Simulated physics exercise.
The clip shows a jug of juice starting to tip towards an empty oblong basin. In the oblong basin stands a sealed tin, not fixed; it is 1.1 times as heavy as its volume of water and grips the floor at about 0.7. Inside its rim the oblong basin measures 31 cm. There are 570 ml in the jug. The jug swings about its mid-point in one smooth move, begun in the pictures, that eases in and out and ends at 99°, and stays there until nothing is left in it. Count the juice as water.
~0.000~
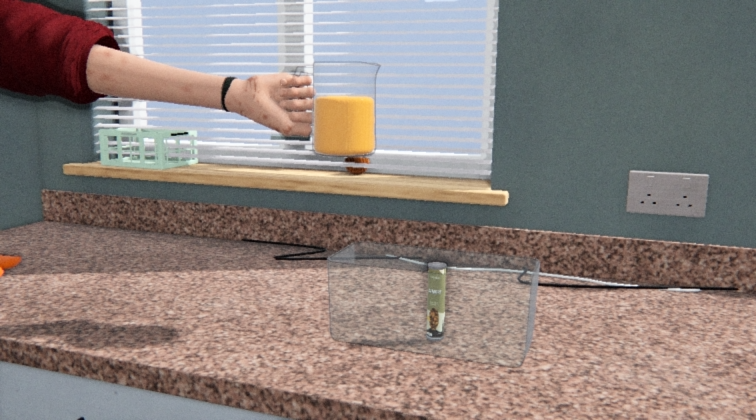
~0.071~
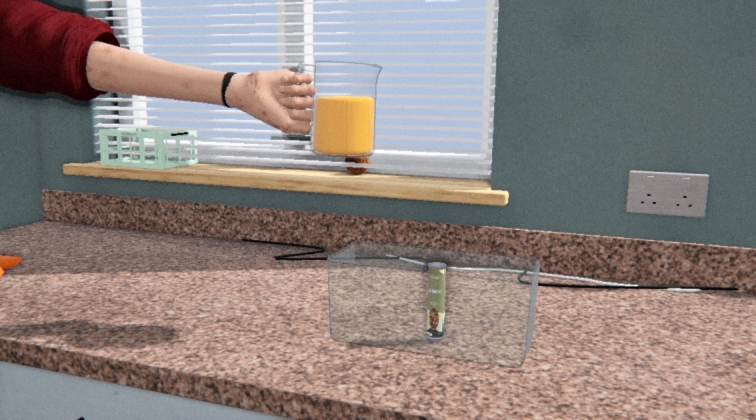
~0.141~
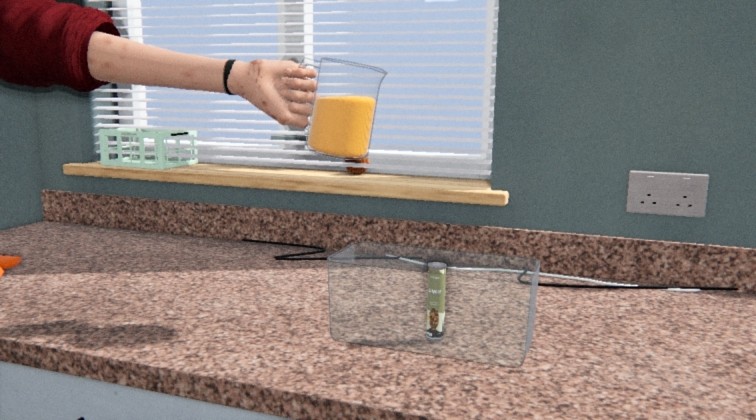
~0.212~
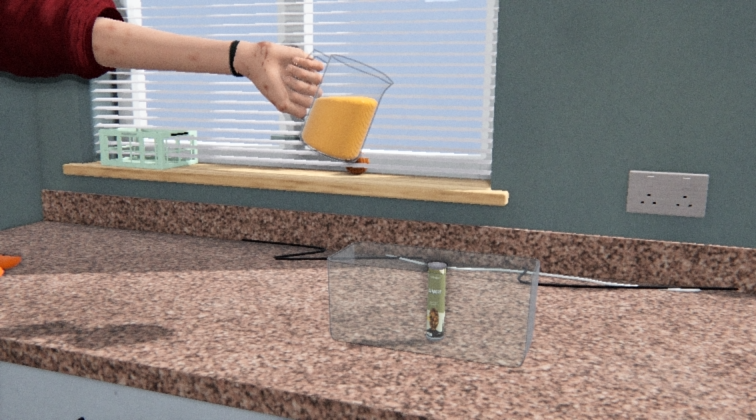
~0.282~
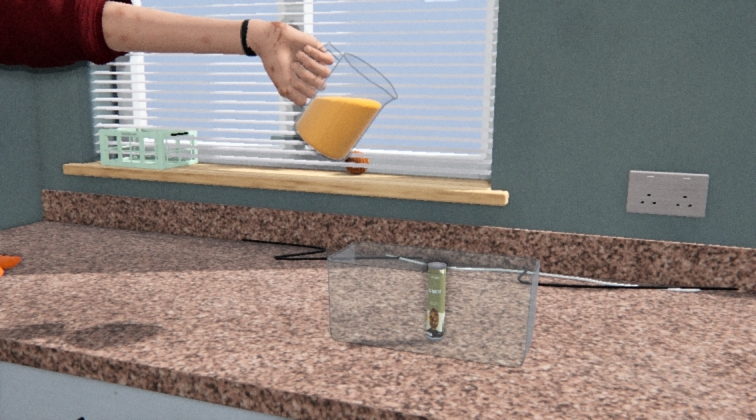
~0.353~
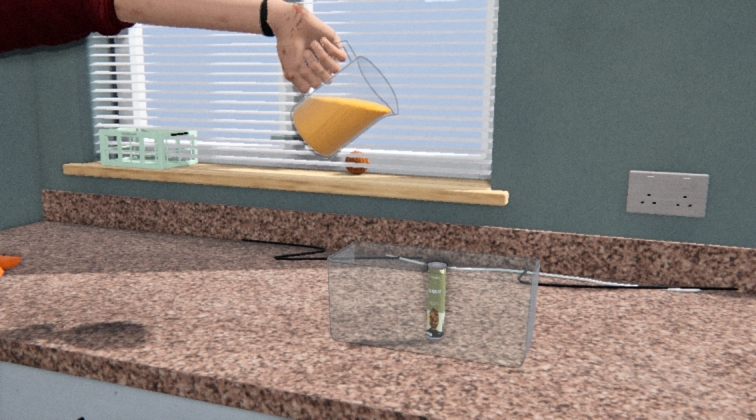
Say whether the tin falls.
It keeps standing.
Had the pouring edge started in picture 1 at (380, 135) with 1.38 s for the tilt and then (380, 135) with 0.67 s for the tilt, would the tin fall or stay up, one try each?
First it falls; then it falls.
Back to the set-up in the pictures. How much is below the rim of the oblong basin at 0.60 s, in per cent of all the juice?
Near 1 in a hundred.
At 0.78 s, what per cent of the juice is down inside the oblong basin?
About 34 per cent.
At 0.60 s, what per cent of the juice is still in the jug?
Near 72 in a hundred.
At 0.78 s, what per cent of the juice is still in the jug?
Some 32 per cent.
By 0.60 s the tilt is 96° and 72 per cent is still to pour; the tin stands where it began.
By 0.78 s the tilt is 99° and 32 per cent is still to pour; the tin stands where it began.
By 0.97 s the tilt is 99° and 14 per cent is still to pour; the tin stands where it began.
By 1.17 s the tilt is 99° and 5 per cent is still to pour; the tin stands where it began.
At rest the tin stands where it began.
